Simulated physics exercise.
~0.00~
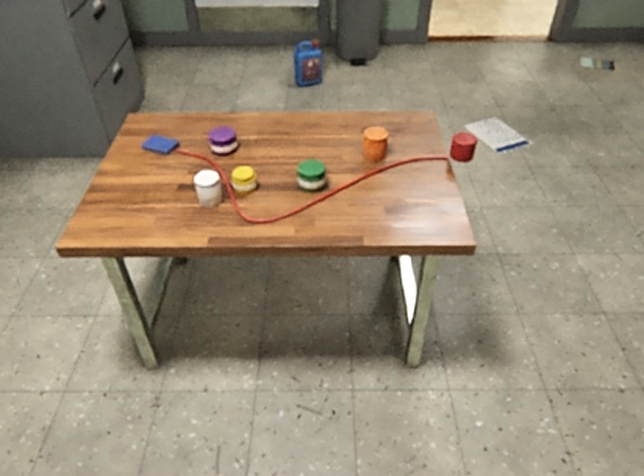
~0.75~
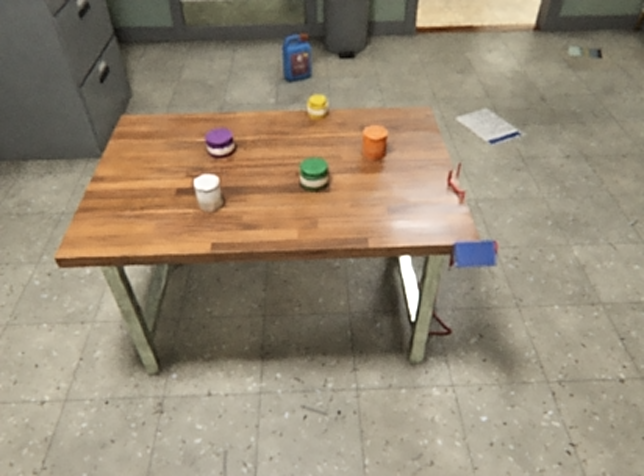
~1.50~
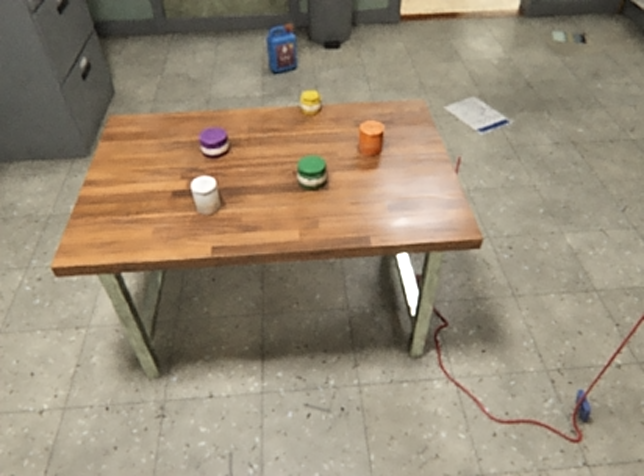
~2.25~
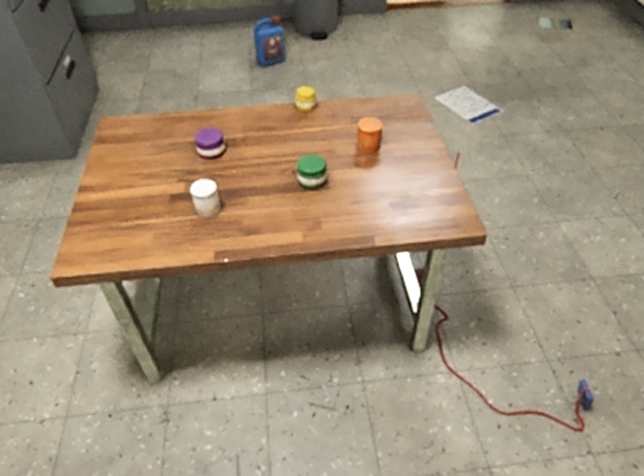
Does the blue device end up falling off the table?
Yes, the blue device goes over the right side of the table and ends up on the floor, with the red cord trailing beside it.
